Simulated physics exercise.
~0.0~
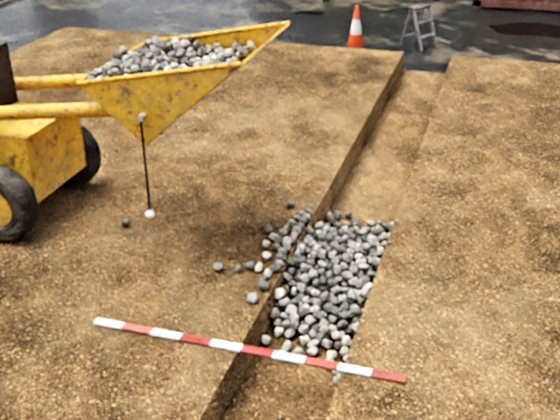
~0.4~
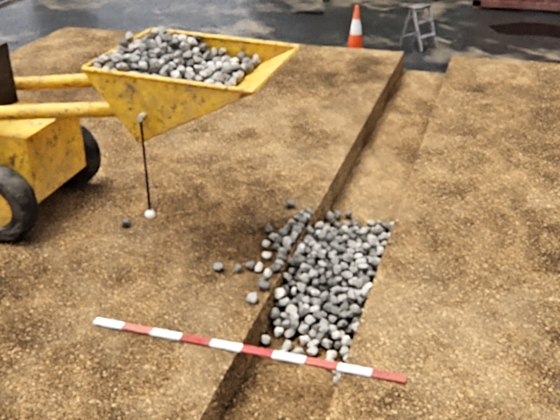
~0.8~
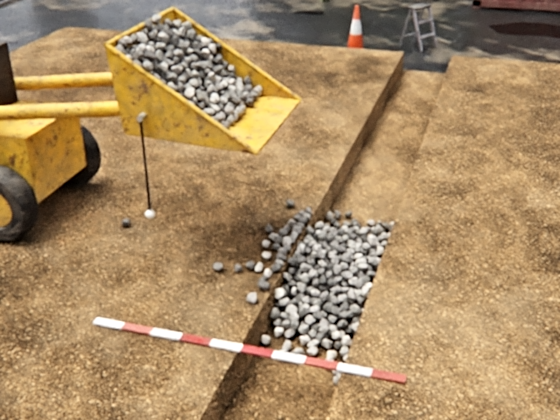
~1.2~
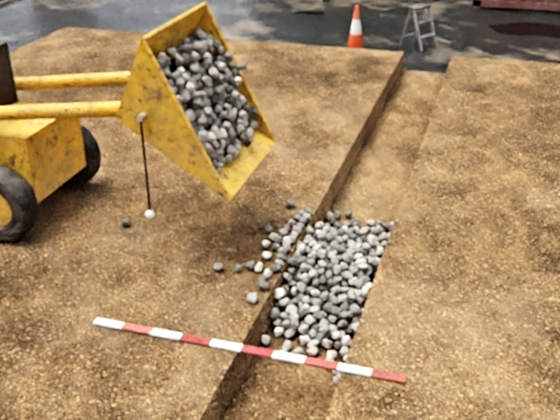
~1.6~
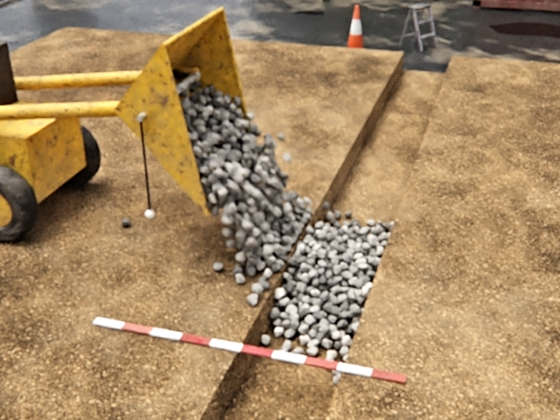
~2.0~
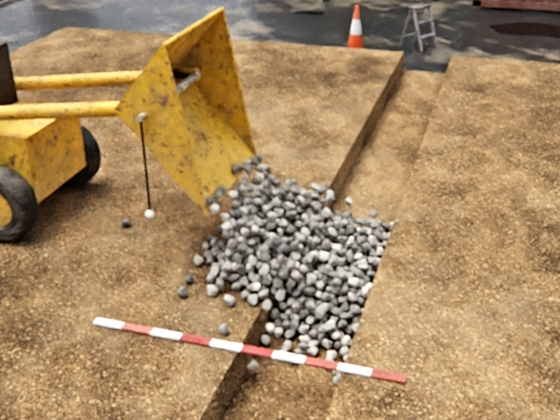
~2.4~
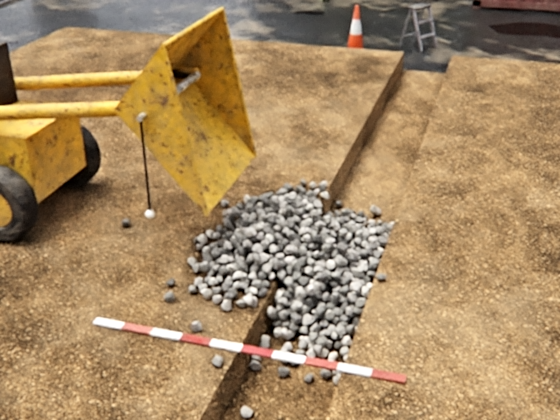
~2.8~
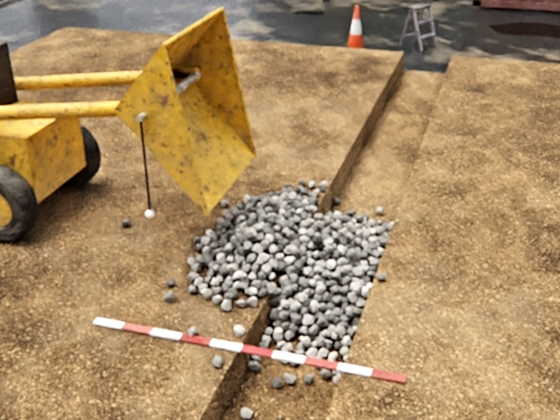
A yellow bucket full of grey stones, held on two arms of a wheeled loader at the left, hangs over brown gritty ground, seen from the side and above. A straight trench runs away to the right, partly filled by an earlier heap, with a red and white banded rod across the near end and an orange cone behind. The bucket tips forward, gently then steeply, and its stones slide out in a stream. They land short of the trench and spread onto the older heap, some rolling in. The empty bucket stays tilted above one broad pile straddling the edge.
